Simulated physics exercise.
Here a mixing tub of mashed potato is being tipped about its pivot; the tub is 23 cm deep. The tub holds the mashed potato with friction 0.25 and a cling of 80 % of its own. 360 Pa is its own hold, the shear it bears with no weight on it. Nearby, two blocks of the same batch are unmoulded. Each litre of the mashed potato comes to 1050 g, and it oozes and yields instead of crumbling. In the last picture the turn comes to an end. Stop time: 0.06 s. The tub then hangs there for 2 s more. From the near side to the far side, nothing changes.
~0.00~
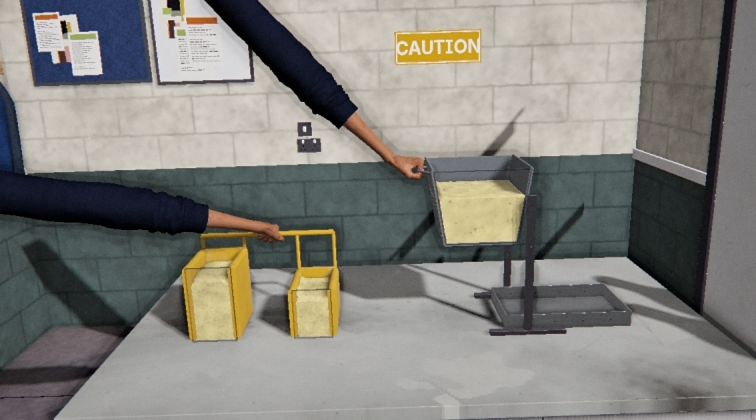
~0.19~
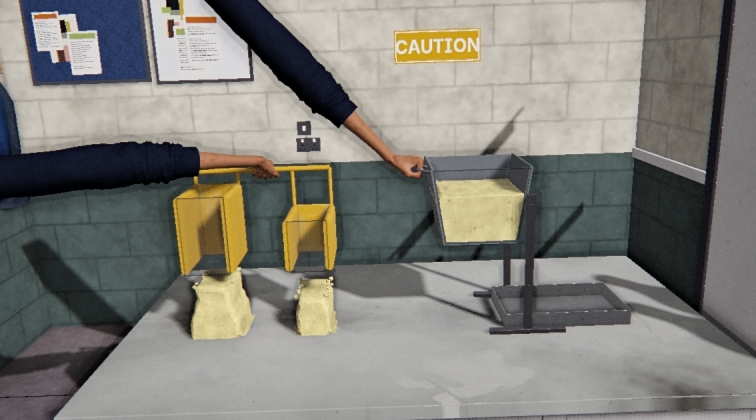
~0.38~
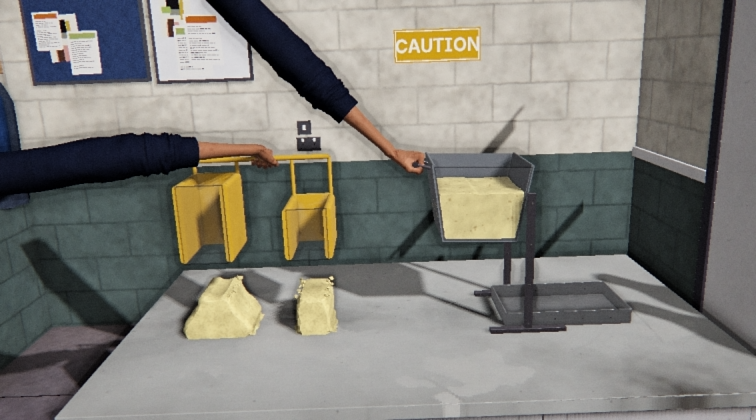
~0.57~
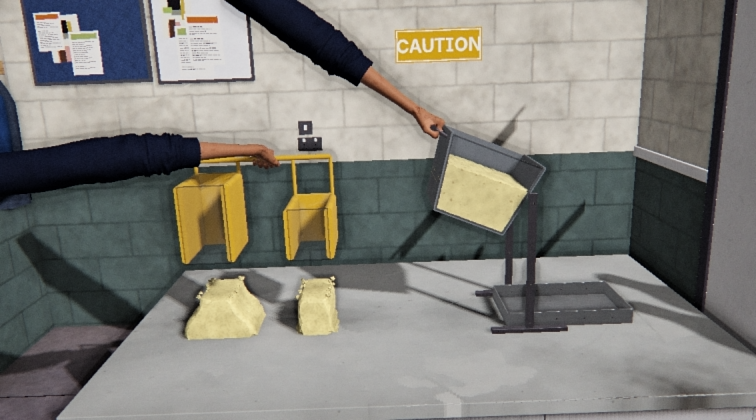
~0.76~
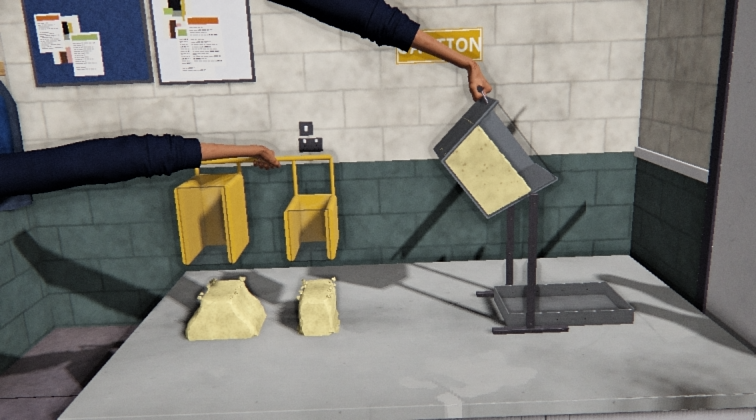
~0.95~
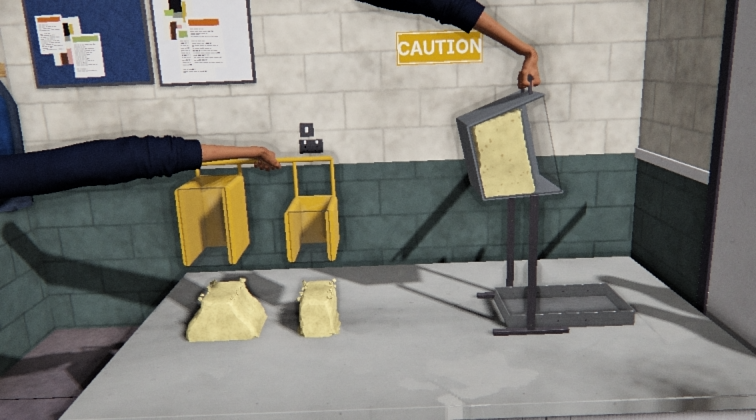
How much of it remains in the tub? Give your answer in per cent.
78 %.
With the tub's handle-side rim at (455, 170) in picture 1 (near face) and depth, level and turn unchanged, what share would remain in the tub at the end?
Close to 100 per cent would still be in the tub.
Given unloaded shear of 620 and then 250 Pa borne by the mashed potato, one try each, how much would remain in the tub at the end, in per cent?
The answers, in order, are 100 % and 60 %.
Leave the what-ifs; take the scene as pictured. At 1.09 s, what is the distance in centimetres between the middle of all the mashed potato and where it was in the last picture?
Roughly 4 cm.
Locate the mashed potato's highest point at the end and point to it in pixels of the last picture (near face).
Roughly at pixel (523, 151).
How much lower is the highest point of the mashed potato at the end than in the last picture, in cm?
12 cm.
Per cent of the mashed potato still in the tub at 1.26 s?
About 95 %.
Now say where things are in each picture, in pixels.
In the first picture, handle-side rim at (434, 171), tilt 0 degrees; highest point of the mashed potato at (520, 195); test blocks 21 cm, 13 cm high (left to right).
In the second picture, handle-side rim at (434, 170), tilt 0 degrees; highest point of the mashed potato at (520, 194); test blocks 18 cm, 13 cm high (left to right).
In the third picture, handle-side rim at (435, 166), tilt 2 degrees; highest point of the mashed potato at (446, 193); test blocks 14 cm, 13 cm high (left to right).
In the fourth picture, handle-side rim at (455, 134), tilt 23 degrees; highest point of the mashed potato at (448, 164); test blocks 14 cm, 13 cm high (left to right).
In the fifth picture, handle-side rim at (499, 103), tilt 53 degrees; highest point of the mashed potato at (477, 128); test blocks 14 cm, 13 cm high (left to right).
In the sixth picture, handle-side rim at (544, 96), tilt 78 degrees; highest point of the mashed potato at (521, 112); test blocks 14 cm, 13 cm high (left to right).
By 1.09 s, the tub is at 78 degrees and holds 100 %.
By 1.26 s, the tub is at 78 degrees and holds 94 %.
By 1.43 s, the tub is at 78 degrees and holds 85 %.
By 1.60 s, the tub is at 78 degrees and holds 79 %.
By 2.95 s, at the end, the tub is at 78 degrees and holds 78 %.
